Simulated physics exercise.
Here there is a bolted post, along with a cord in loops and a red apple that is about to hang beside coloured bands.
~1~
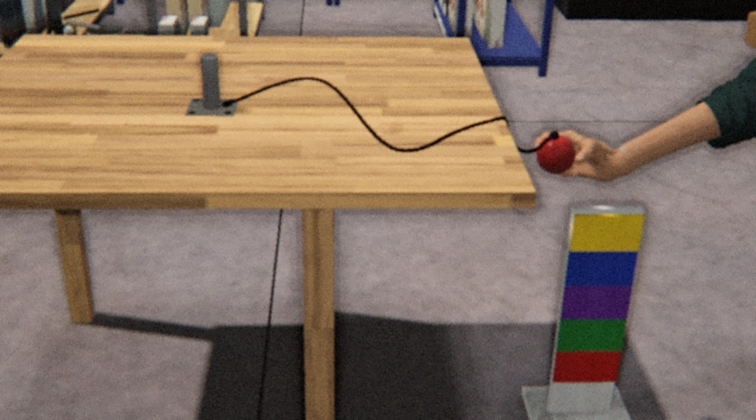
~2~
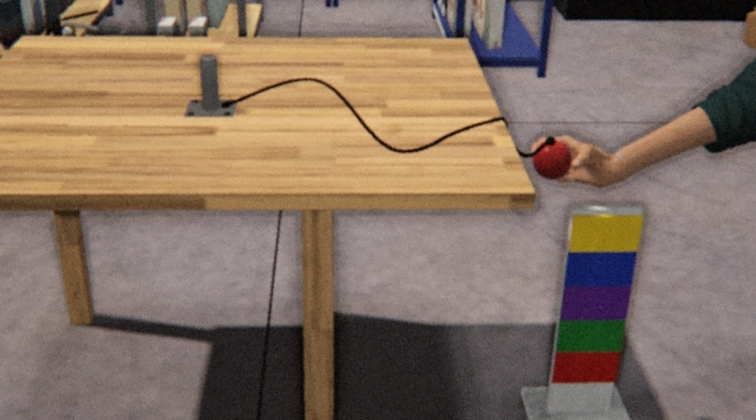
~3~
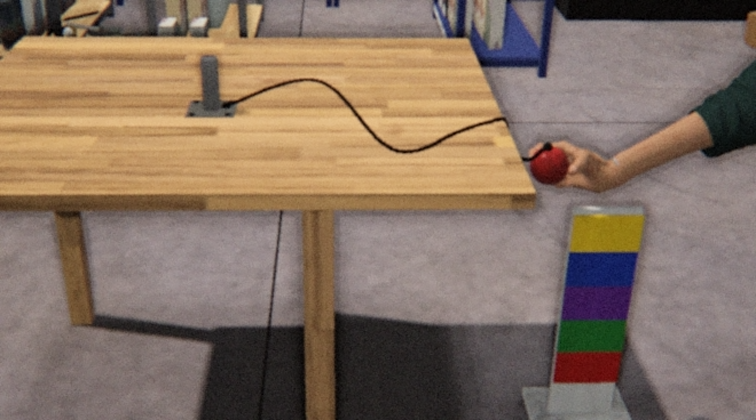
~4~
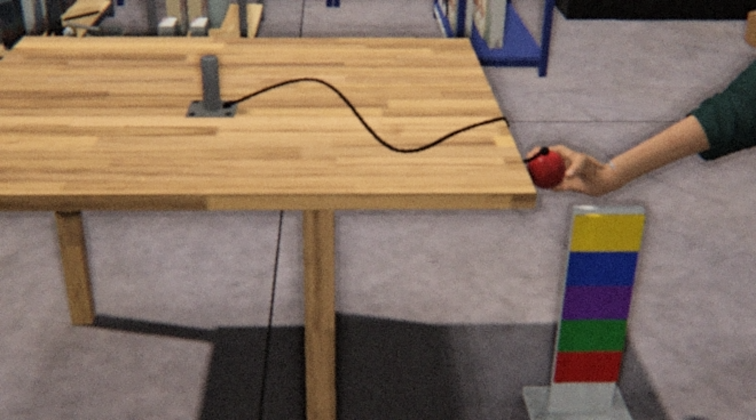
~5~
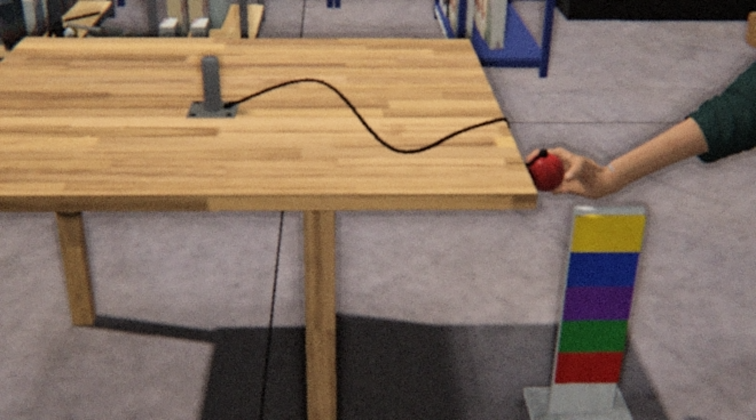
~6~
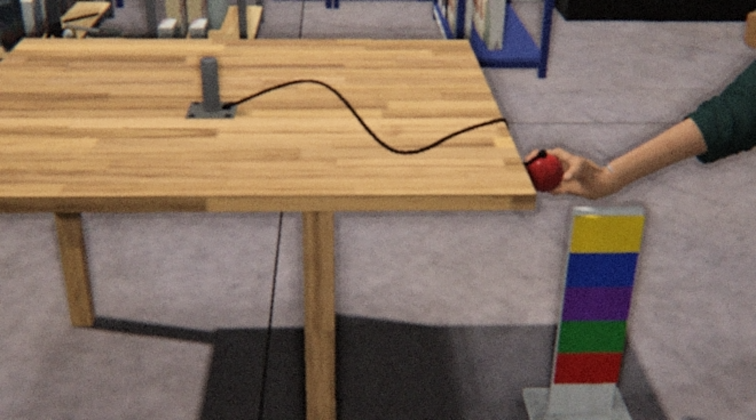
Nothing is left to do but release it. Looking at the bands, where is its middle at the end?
Its middle is at the red band.
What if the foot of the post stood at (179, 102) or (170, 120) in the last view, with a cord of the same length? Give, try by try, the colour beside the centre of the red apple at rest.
Answer, in order: Green, green.
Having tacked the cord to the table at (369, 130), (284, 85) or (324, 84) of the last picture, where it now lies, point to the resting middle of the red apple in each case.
Try 1: (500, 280); try 2: (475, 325); try 3: (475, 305).
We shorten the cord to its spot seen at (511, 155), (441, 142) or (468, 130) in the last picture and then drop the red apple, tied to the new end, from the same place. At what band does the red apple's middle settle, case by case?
Results, first to last: Green; yellow; blue.
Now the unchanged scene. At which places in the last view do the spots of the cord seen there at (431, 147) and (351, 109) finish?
Roughly (490, 195) for the first and (444, 107) for the second.
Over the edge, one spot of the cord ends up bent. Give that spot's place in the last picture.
It is around (369, 131).
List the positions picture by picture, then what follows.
Red apple (556, 154); yellow (607, 234); blue (602, 270); purple (597, 304); green (592, 337); red (587, 368), in the first frame.
Red apple (553, 160); cord through (257, 93) (329, 86) (360, 119) (414, 151) (484, 123), in the second frame.
Red apple (550, 166), in the third frame.
Red apple (546, 170); cord through (258, 93) (330, 86) (361, 119) (415, 151) (486, 123), in the fourth frame.
Red apple (546, 172), in the fifth frame.
Red apple (544, 173); cord through (258, 95) (330, 88) (361, 121) (415, 152) (485, 124), in the sixth frame.
A little later, apple near (445, 342); level with red.
Next, apple near (501, 361); level with red.
When it is over, apple near (469, 355); level with red. The cord holds its middle at red.
